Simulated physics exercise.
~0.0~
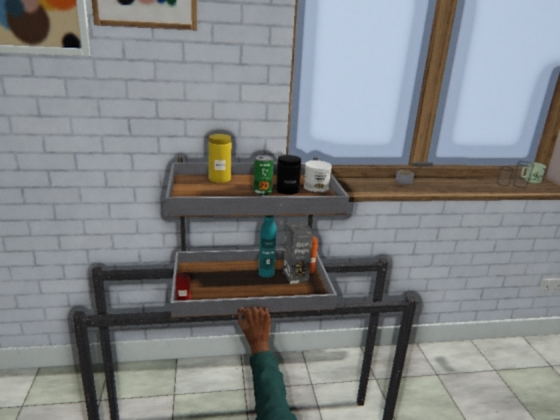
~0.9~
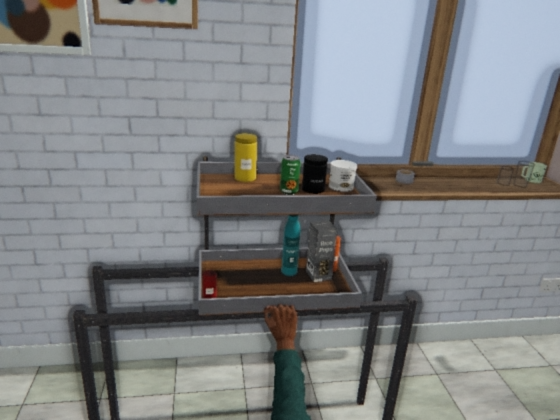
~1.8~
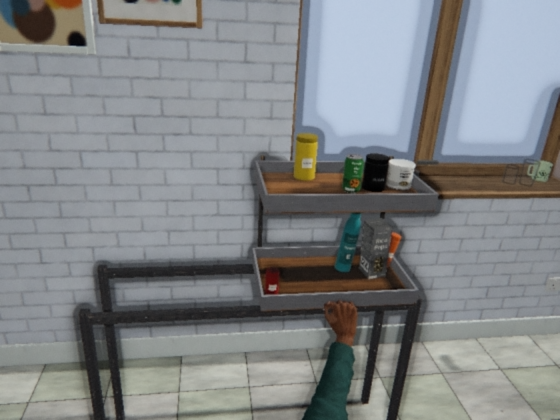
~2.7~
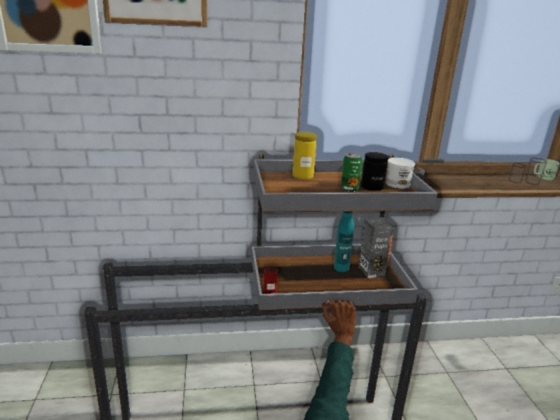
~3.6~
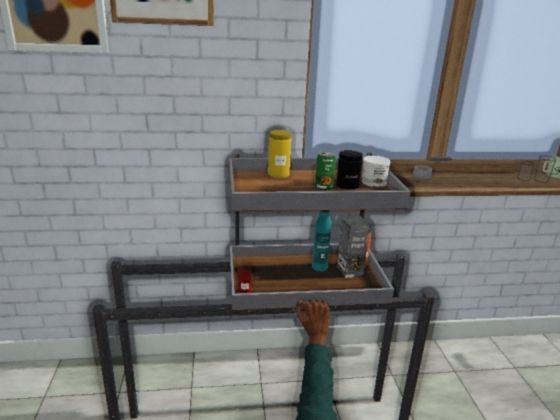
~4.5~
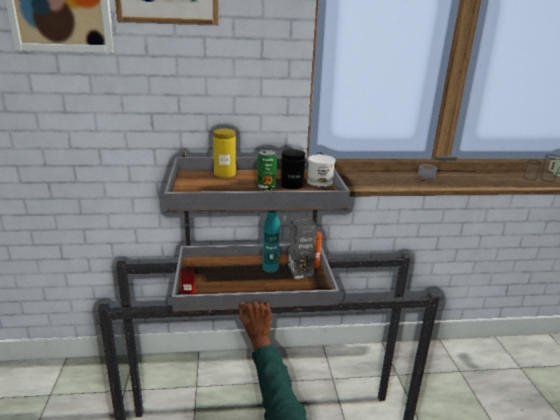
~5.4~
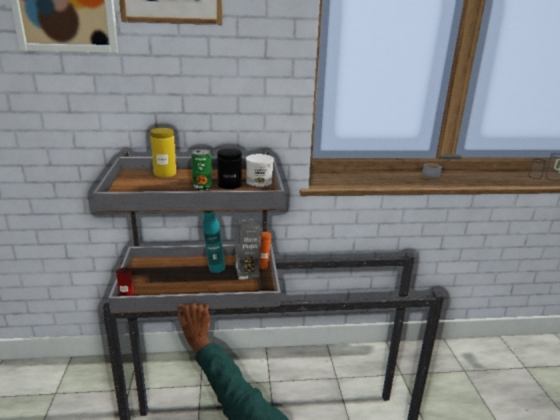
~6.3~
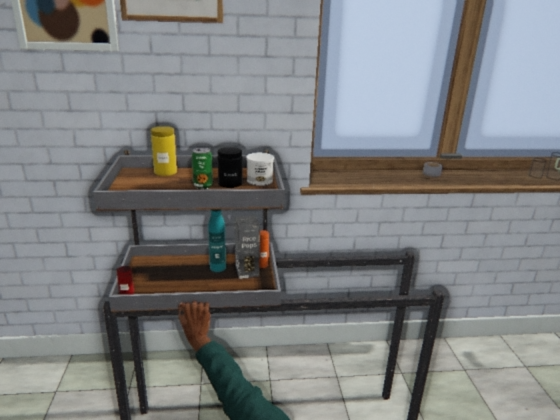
Two-tier tray of jars and bottles sliding right along a metal frame, then left to the far end, a hand at its edge.
